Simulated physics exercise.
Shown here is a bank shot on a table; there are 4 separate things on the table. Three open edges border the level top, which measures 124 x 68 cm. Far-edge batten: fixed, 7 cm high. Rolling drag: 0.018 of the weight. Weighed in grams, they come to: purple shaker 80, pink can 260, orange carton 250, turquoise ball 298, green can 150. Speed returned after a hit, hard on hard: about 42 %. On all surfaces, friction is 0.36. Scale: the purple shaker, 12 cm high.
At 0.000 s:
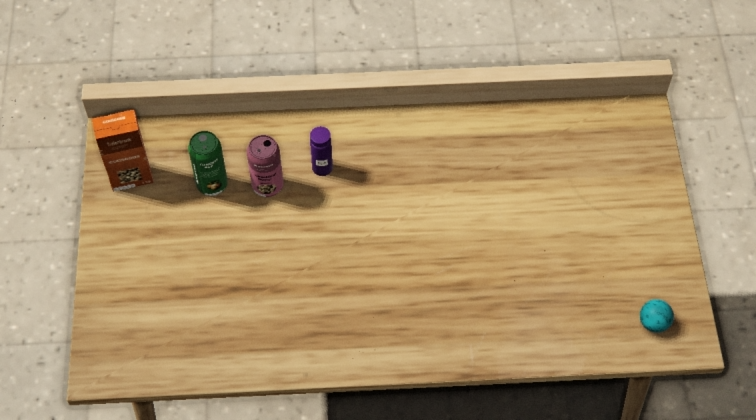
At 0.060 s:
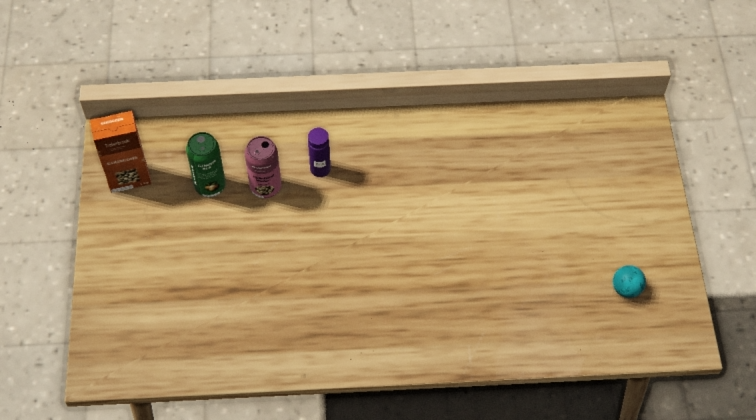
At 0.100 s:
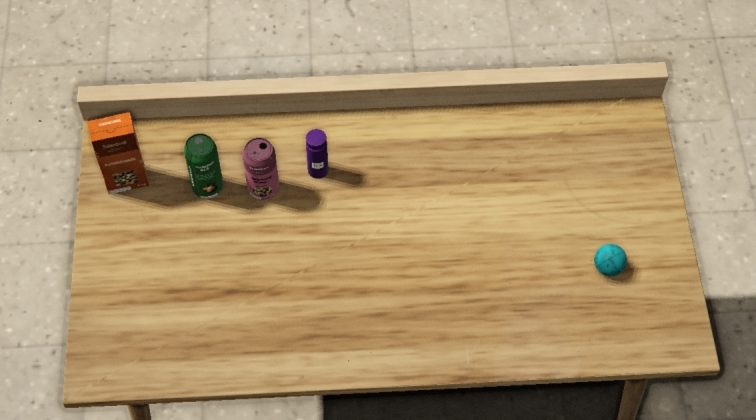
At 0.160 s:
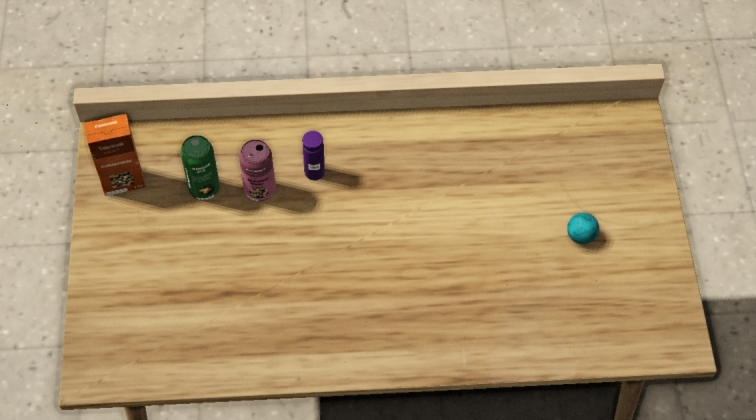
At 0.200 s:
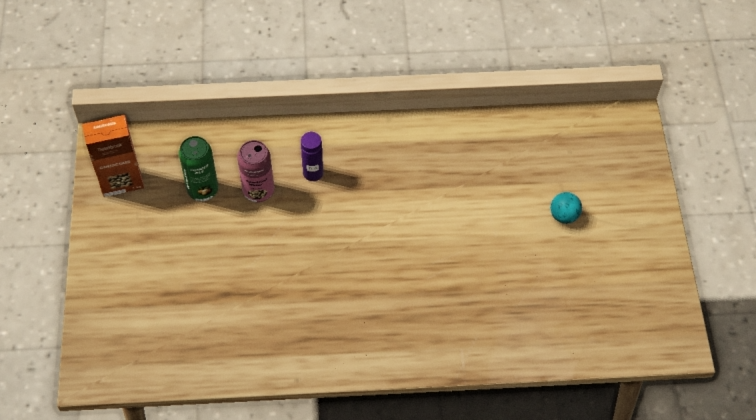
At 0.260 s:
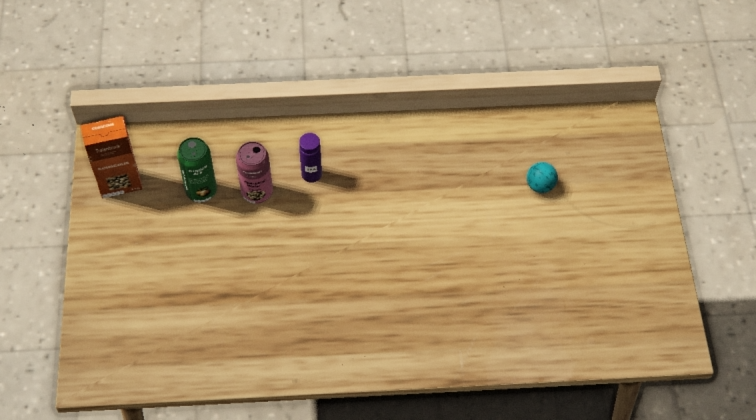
Wooden table with a carton, two cans and a small purple shaker standing still as a turquoise ball rolls up and left.
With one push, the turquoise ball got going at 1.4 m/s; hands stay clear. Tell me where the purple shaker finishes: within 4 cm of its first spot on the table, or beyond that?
Not displaced.
Around 0.56 s, turquoise ball near (463, 131).
Around 1.36 s, turquoise ball near (320, 201).
Around 2.46 s, turquoise ball near (168, 273).
Finally (3.5 s), all 4 still in place (within 4 cm). Final places as that camera would see them, purple shaker near (311, 158).
